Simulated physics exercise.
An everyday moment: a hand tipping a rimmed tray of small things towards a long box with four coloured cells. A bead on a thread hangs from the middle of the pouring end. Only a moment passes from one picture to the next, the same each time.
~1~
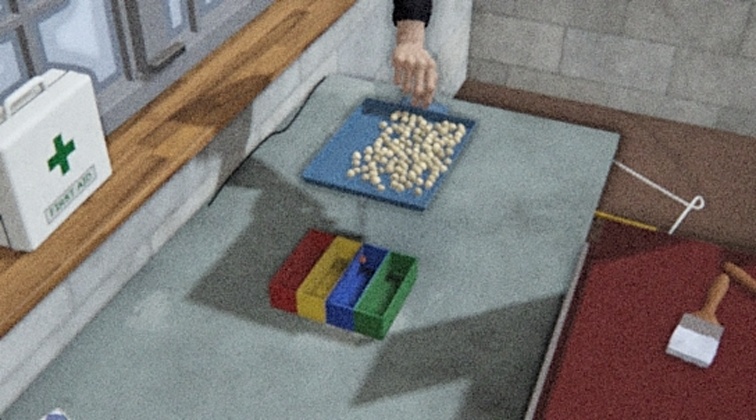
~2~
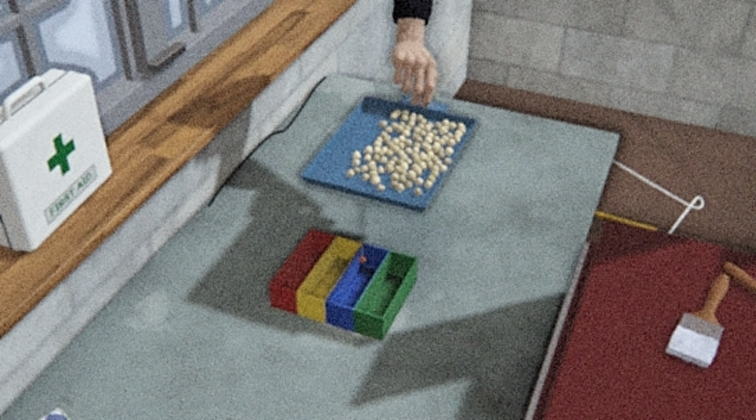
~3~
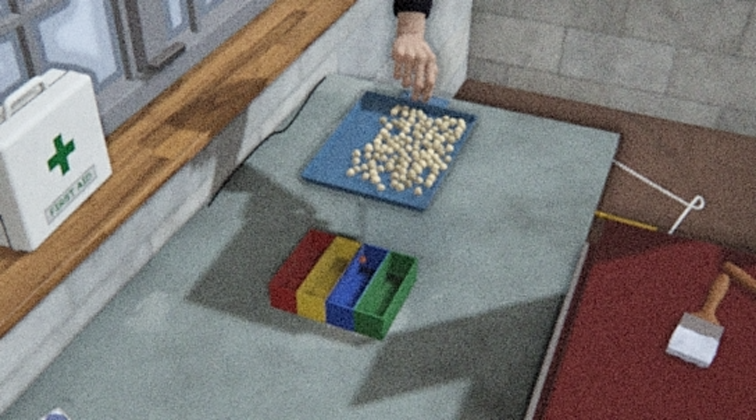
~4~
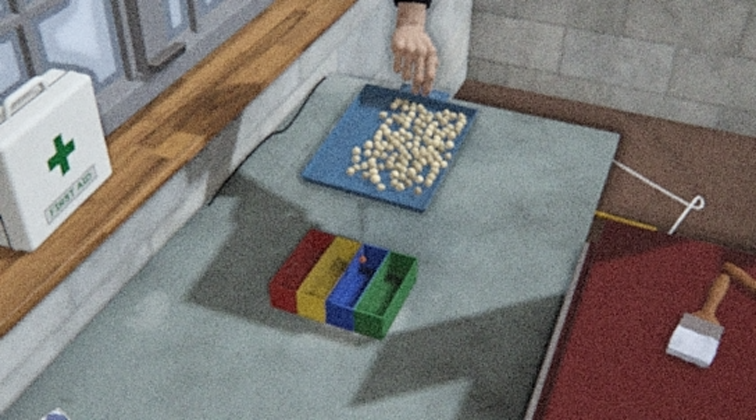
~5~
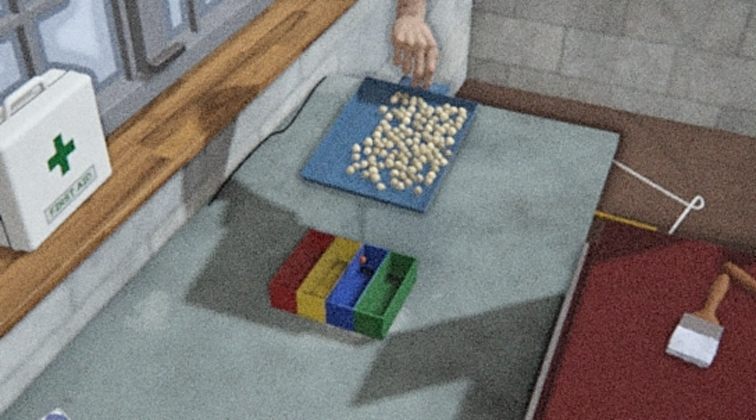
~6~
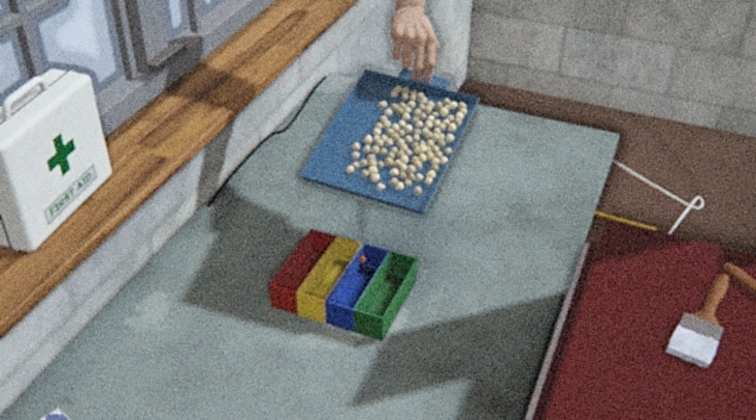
On a grey worktop, a hand very slightly tilts a blue tray of nuts.
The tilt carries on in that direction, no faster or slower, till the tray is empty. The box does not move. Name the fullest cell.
The green one ends fullest.
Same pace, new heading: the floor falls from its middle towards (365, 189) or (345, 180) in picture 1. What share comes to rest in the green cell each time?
First some 20, then 0 per cent.
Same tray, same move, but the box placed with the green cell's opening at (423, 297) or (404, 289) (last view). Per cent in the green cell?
Near 20 % and 20 %.
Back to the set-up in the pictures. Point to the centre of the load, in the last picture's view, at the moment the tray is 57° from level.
Near (394, 174).
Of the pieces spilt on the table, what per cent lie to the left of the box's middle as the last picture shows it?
Close to 10 per cent.
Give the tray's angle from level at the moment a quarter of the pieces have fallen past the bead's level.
Near 90 degrees.
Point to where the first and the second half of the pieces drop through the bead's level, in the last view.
Around (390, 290) and then (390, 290).
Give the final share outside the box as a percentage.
Near 50 %.
Just after the last frame, tray tipped steeply; almost all on the tray; just a few falling or outside the box.
A moment on, tray tipped right over; about a tenth on the tray; roughly a quarter in the green cell; about a tenth in the blue cell; about a tenth in the yellow cell; roughly half falling or outside the box.
Further on, tray tipped past a quarter turn; roughly a quarter in the green cell; about a tenth in the blue cell; about a tenth in the yellow cell; just a few in the red cell; roughly half falling or outside the box.
When it is over, tray tipped past a quarter turn; roughly a quarter in the green cell; about a tenth in the blue cell; about a tenth in the yellow cell; just a few in the red cell; roughly half outside the box.
